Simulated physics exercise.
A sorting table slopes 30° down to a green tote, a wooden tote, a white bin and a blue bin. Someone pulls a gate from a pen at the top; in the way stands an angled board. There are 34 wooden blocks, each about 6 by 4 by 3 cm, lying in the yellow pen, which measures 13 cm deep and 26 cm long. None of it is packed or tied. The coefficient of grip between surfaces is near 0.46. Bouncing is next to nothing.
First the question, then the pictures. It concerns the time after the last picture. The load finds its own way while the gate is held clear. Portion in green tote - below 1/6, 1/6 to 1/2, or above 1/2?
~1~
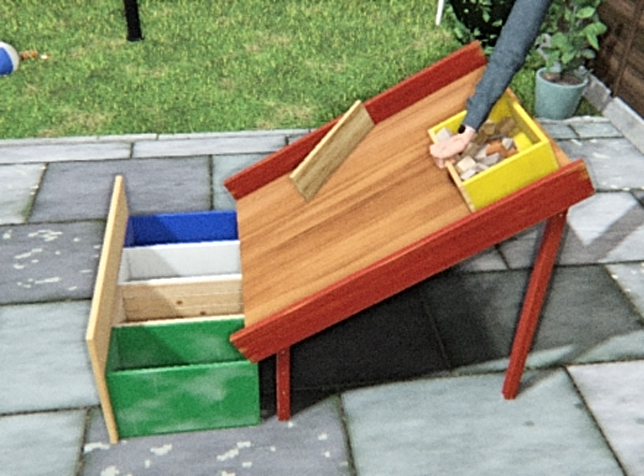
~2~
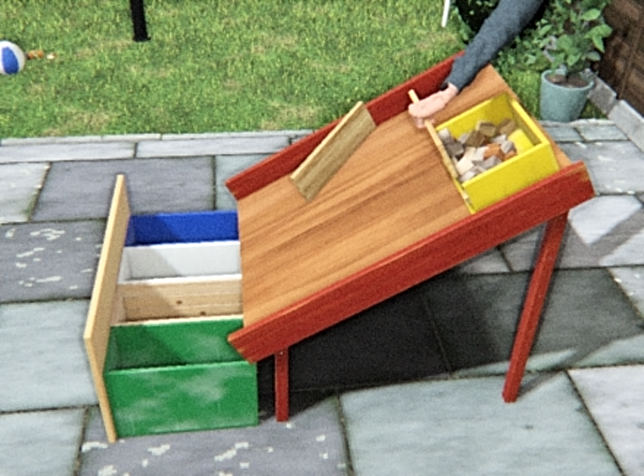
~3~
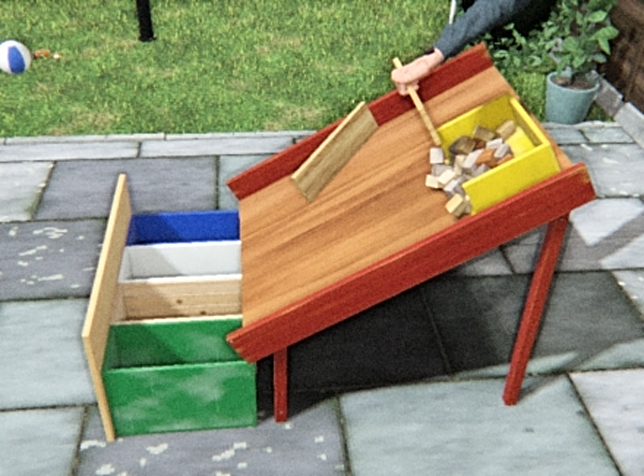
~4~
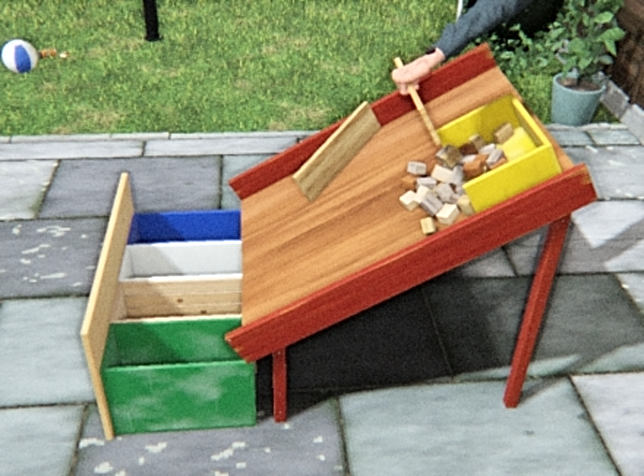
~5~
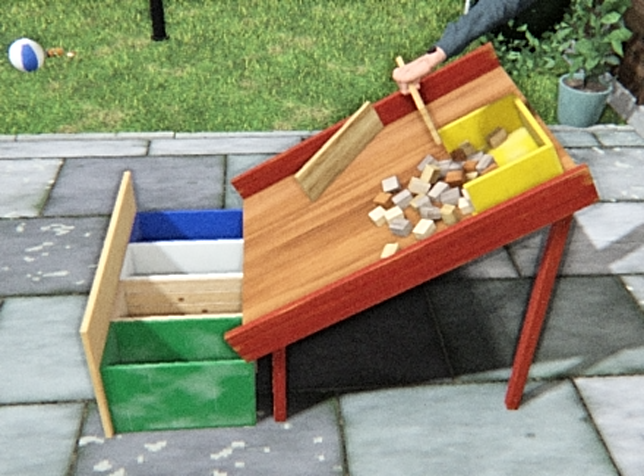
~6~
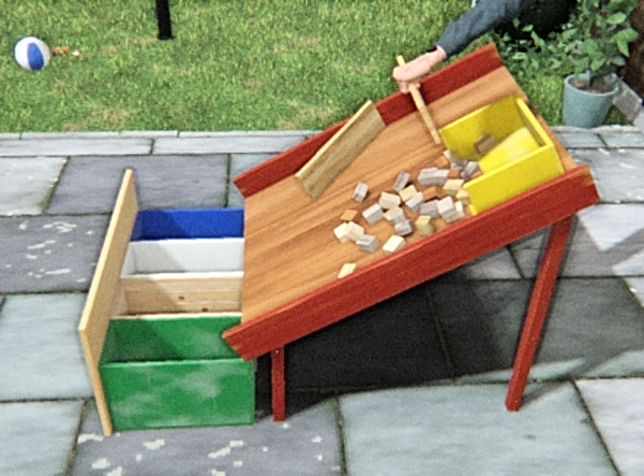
Most likely one part in six to one in two goes there.
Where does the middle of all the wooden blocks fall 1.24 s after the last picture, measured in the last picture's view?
At about (170, 363).
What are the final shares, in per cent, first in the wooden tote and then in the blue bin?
Estimate: 60 % then 0 %.
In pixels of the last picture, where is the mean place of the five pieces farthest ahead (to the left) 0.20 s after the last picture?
Their centre is around (285, 273).
Then, 0.20 s after the last picture, 3 still in the yellow pen and 31 on the slope.
Then, 0.45 s after the last picture, 1 in the green tote, 3 in the wooden tote, 1 in the white bin, 27 on the slope and 2 in the air.
Then, 0.79 s after the last picture, 6 in the green tote, 9 in the wooden tote, 2 in the white bin, 14 on the slope and 3 in the air.
Outcome (1.24 s after the last picture), 12 in the green tote, 20 in the wooden tote and 2 in the white bin. Asked share, 12 of 34, 35 per cent.
